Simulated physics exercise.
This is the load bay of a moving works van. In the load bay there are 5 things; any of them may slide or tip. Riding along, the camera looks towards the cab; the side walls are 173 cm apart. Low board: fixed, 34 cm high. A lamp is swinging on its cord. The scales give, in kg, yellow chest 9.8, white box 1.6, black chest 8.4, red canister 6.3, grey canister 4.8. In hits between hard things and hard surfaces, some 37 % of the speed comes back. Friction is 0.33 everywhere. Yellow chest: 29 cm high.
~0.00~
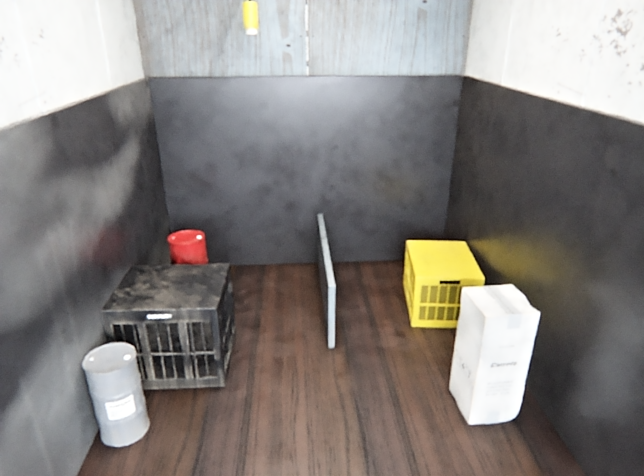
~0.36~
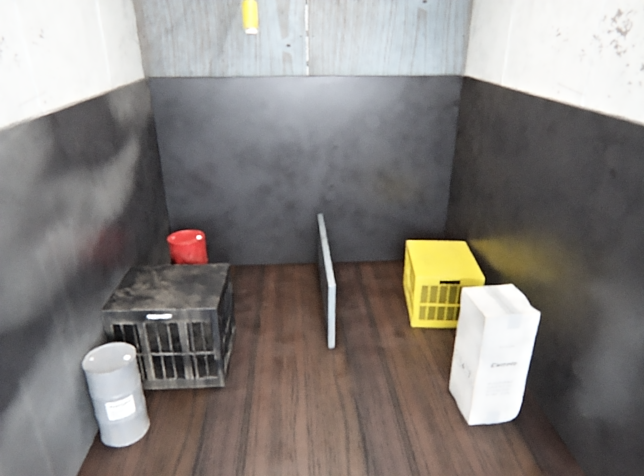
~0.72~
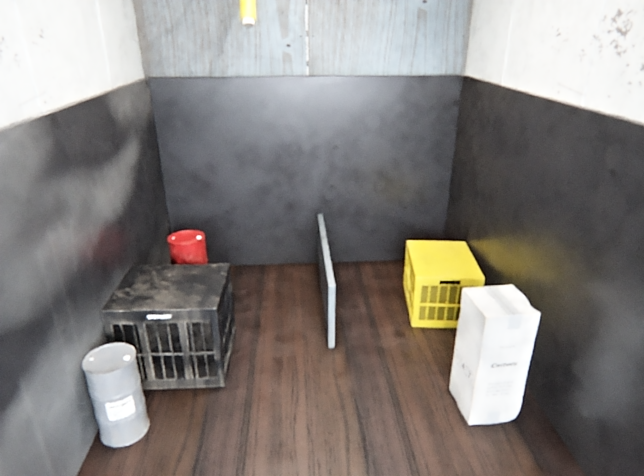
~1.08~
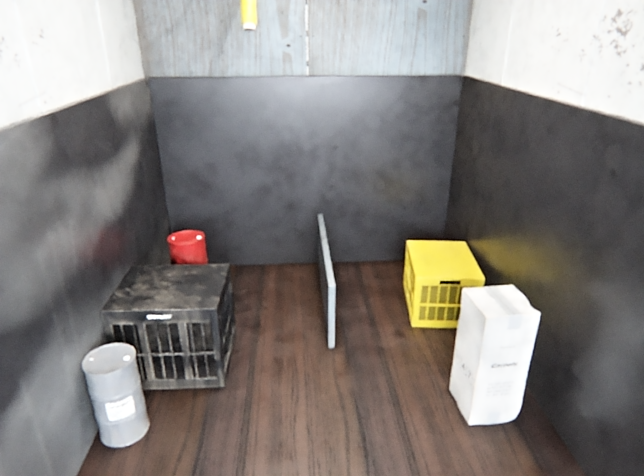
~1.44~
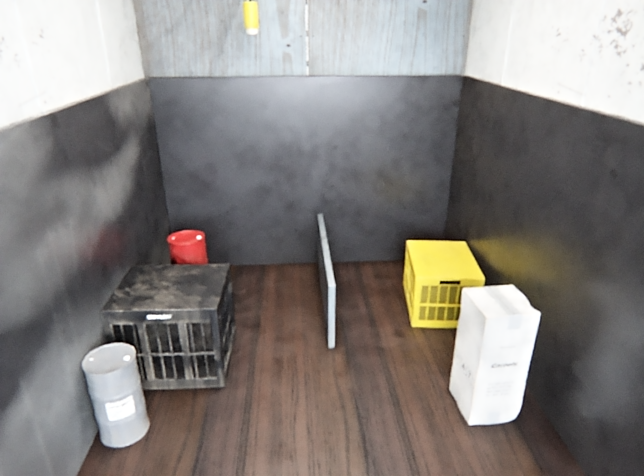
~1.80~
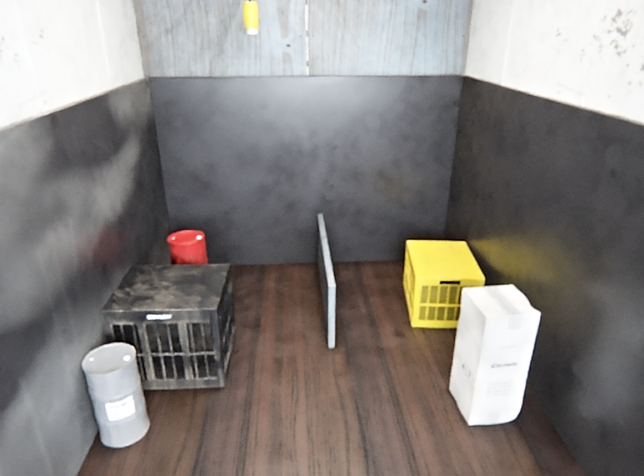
In the video, a yellow lamp sways slightly at the top of a load bay, while a black chest, red and grey canisters, a yellow chest and a white box stay still on either side of a low board.
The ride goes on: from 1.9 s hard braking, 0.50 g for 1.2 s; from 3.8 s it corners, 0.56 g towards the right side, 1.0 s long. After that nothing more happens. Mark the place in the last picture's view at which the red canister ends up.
(301, 240).
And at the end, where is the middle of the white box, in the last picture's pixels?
It comes to rest somewhere around (460, 266).
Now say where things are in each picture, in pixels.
In the first frame, smooth; yellow chest (440, 282).
In the second frame, force 0.31 g backwards; black chest (177, 323); grey canister (118, 394).
In the third frame, force 0.31 g backwards; yellow chest (440, 282); white box (490, 355).
In the fourth frame, force 0.15 g backwards; black chest (177, 324); grey canister (118, 395).
In the fifth frame, smooth; yellow chest (440, 282); white box (491, 355).
In the sixth frame, smooth; black chest (177, 324).
Around 2.60 s, force 0.50 g forwards; red canister shifted 20 cm near (198, 256); white box shifted 21 cm; grey canister shifted 20 cm.
Around 3.00 s, force 0.20 g forwards; red canister shifted 38 cm near (202, 243); white box shifted 68 cm; black chest shifted 54 cm.
Around 4.50 s, force 0.56 g right; red canister shifted 49 cm near (251, 241); black chest shifted 62 cm; grey canister shifted 73 cm.
Finally (5.4 s), not toppled but over 15 cm from the start, yellow chest, white box, black chest, red canister and grey canister. Final places as that camera would see them, red canister near (301, 240).
